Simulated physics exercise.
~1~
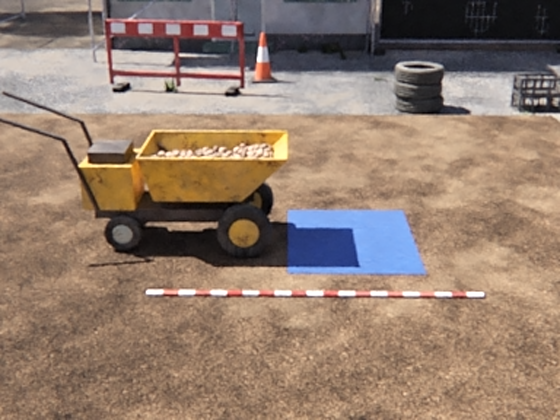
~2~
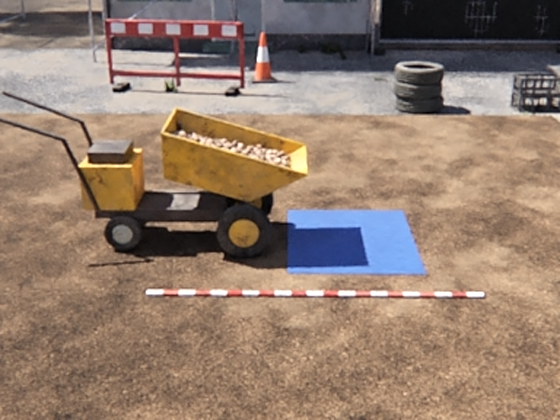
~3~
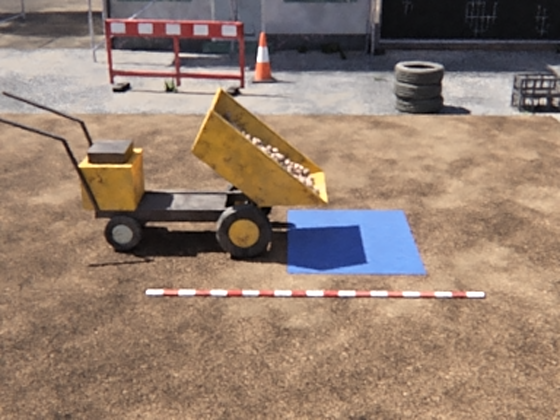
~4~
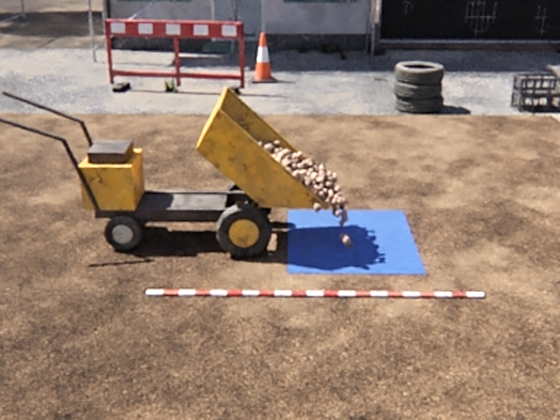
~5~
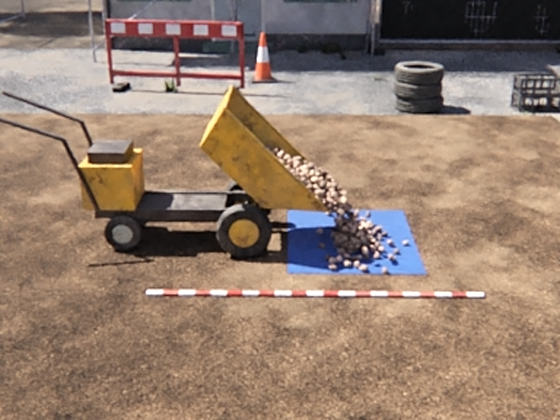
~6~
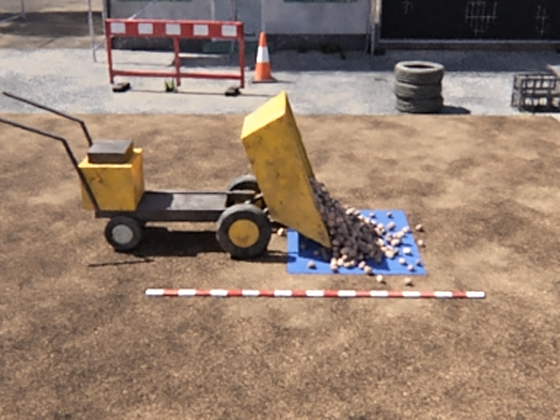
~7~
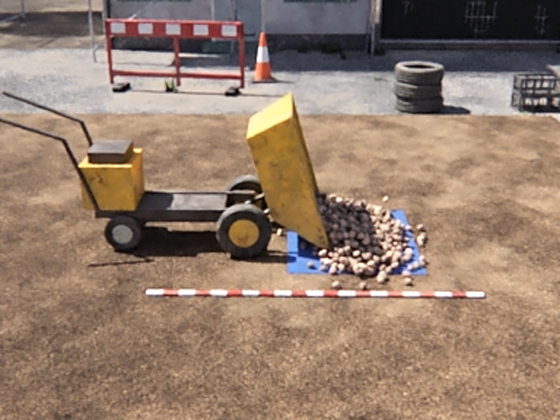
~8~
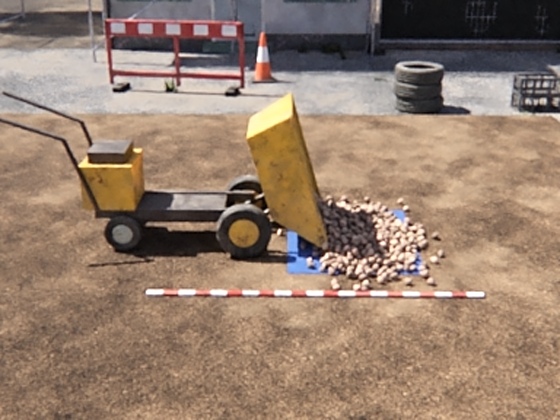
A yellow skip full of small pinkish-brown stones sits level on a wheeled motor barrow, facing a blue sheet on bare ground behind a red and white striped staff. The skip tips forward to the right, its back end rising while the stones stay inside at first. As it steepens, the stones slide over the front lip and spill onto the sheet. The skip swings up until it stands nearly upright, and the stones pour into a spreading heap. Finally the skip holds still, with the heap covering most of the sheet, some stones scattered past its edges and others still against the skip.
